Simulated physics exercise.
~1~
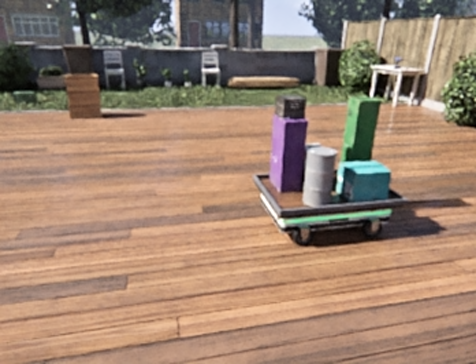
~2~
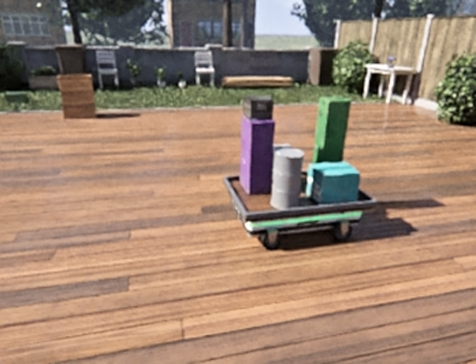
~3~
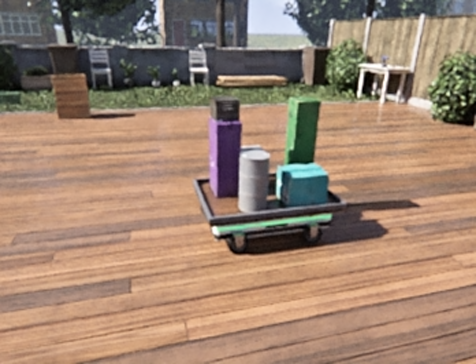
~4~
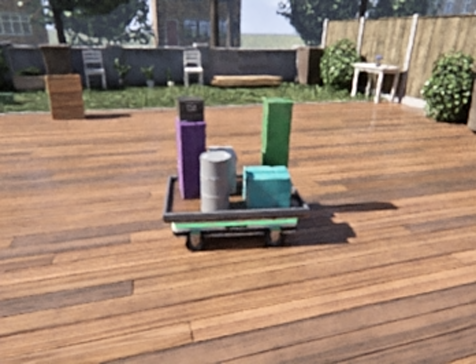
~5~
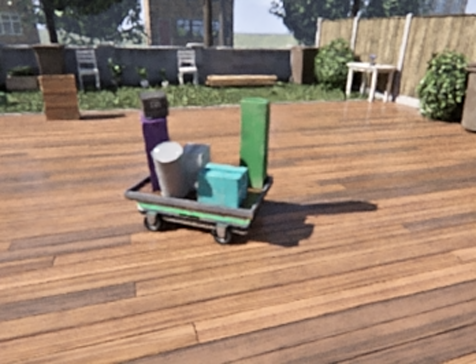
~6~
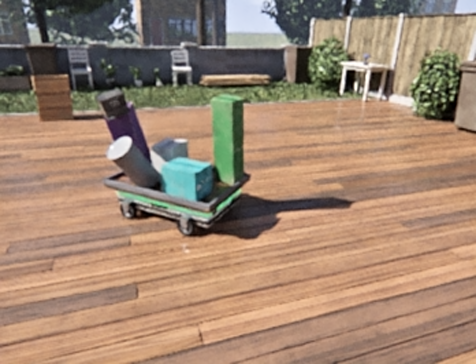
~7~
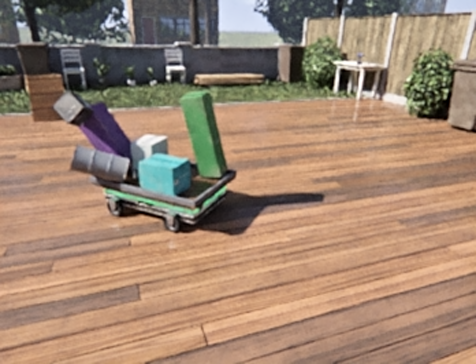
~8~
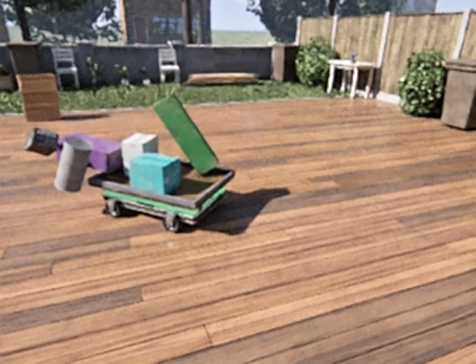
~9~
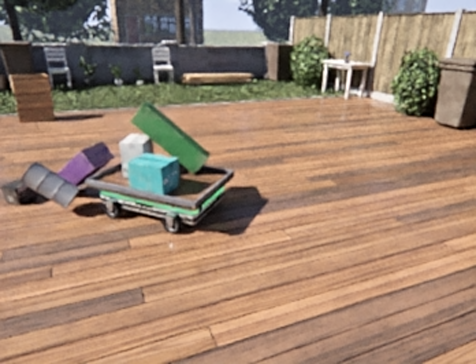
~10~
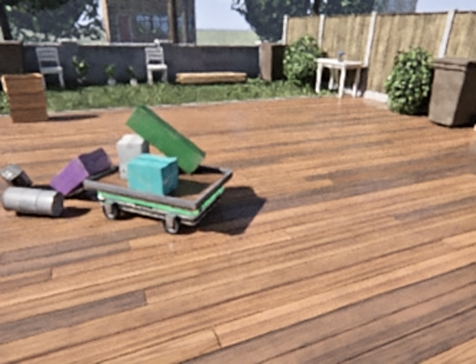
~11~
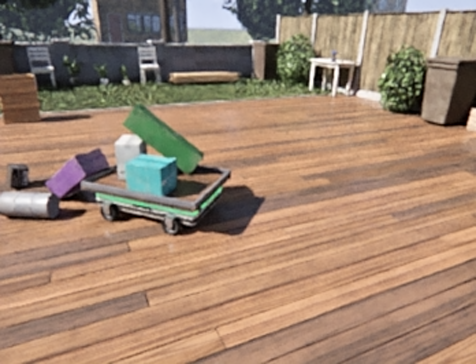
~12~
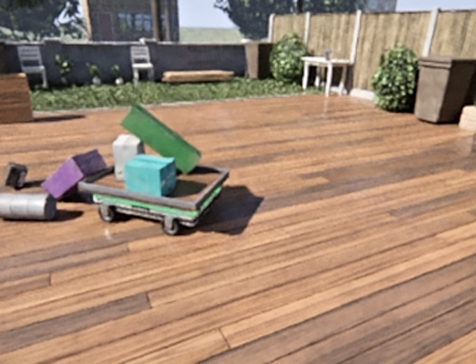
On a wooden patio, a flat cart carrying boxes and a grey canister rolls left, turns and stops as its load leans; the canister, purple box and black box tumble off the left side, while the green box tips over on the deck beside the turquoise and white boxes.
